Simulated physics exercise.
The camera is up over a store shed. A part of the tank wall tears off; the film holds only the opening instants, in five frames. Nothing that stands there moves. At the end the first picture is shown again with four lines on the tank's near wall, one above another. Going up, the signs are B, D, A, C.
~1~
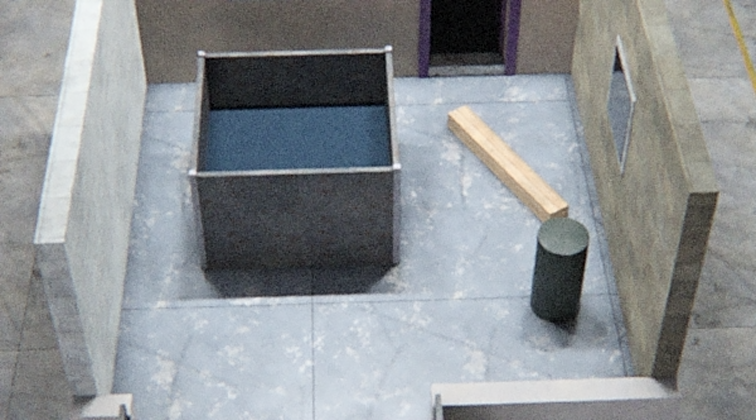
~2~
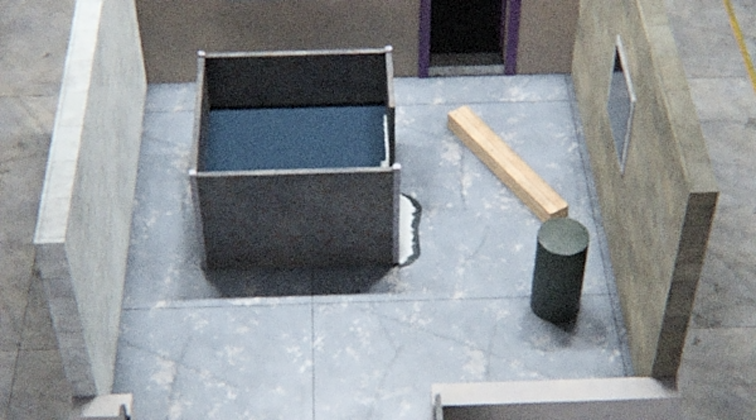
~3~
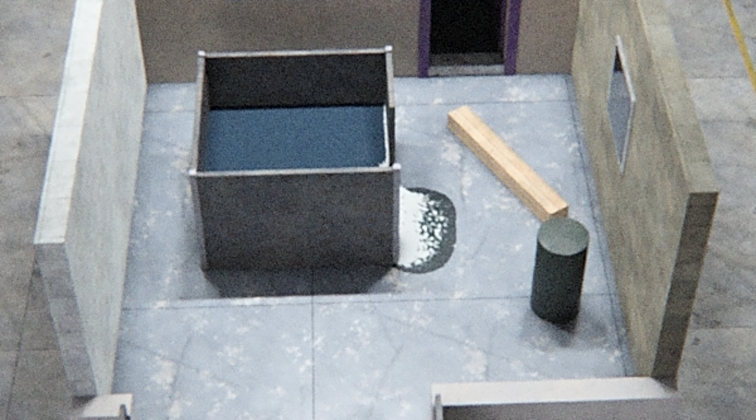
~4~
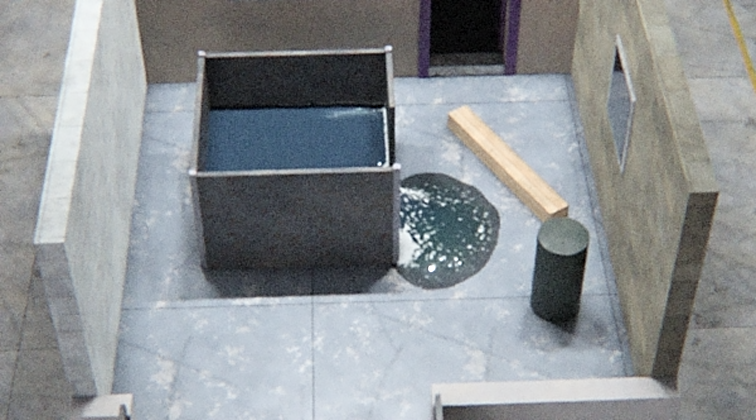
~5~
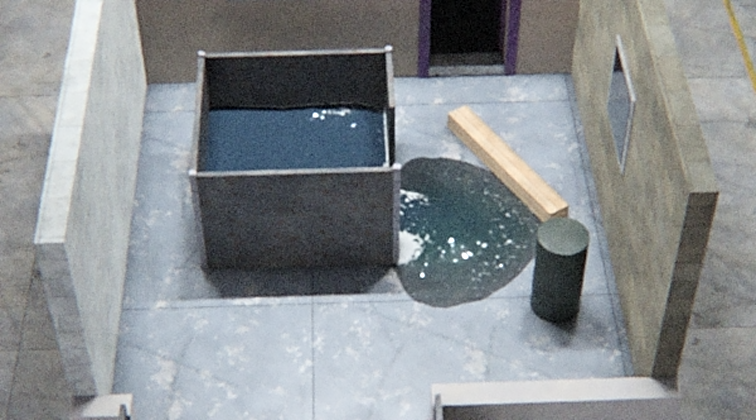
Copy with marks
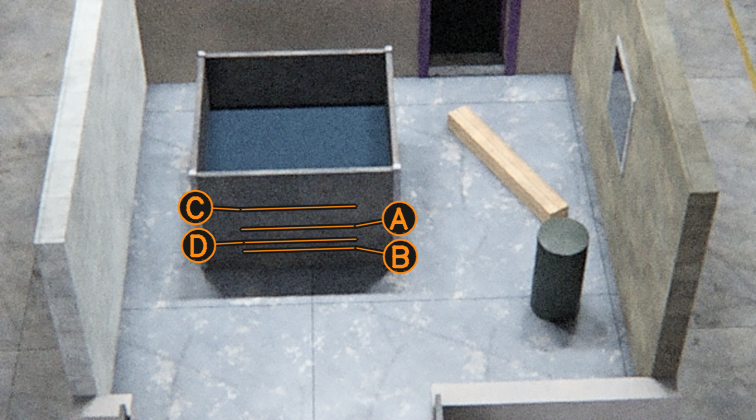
Water pouring from the right side of a dark square tank, spreading across a shed floor toward a wooden beam and green cylinder.
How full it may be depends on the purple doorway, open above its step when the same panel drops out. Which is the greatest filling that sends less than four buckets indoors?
The limit is C.
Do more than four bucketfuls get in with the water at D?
No, not at all.
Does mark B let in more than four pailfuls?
No, that is safe.
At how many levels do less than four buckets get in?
All of them.
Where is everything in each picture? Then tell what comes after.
In the first picture, water in the tank at rest, its middle at (298, 159); foot of the purple doorway at (466, 75); open gate at (282, 386).
In the second picture, 1 % of the ground under water, visible out to (407, 259).
In the third picture, 3 % of the ground under water, visible out to (442, 201).
In the fourth picture, 6 % of the ground under water, visible out to (487, 207).
In the fifth picture, 11 % of the ground under water, visible out to (509, 201).
In orange, A at (298, 227); B at (300, 249); C at (297, 207); D at (299, 240); from the bottom up B, D, A, C.
Choosing A, nothing gets over.
Choosing B, nothing gets over.
Choosing C, a splash gets over, under a bucket.
Choosing D, nothing gets over.
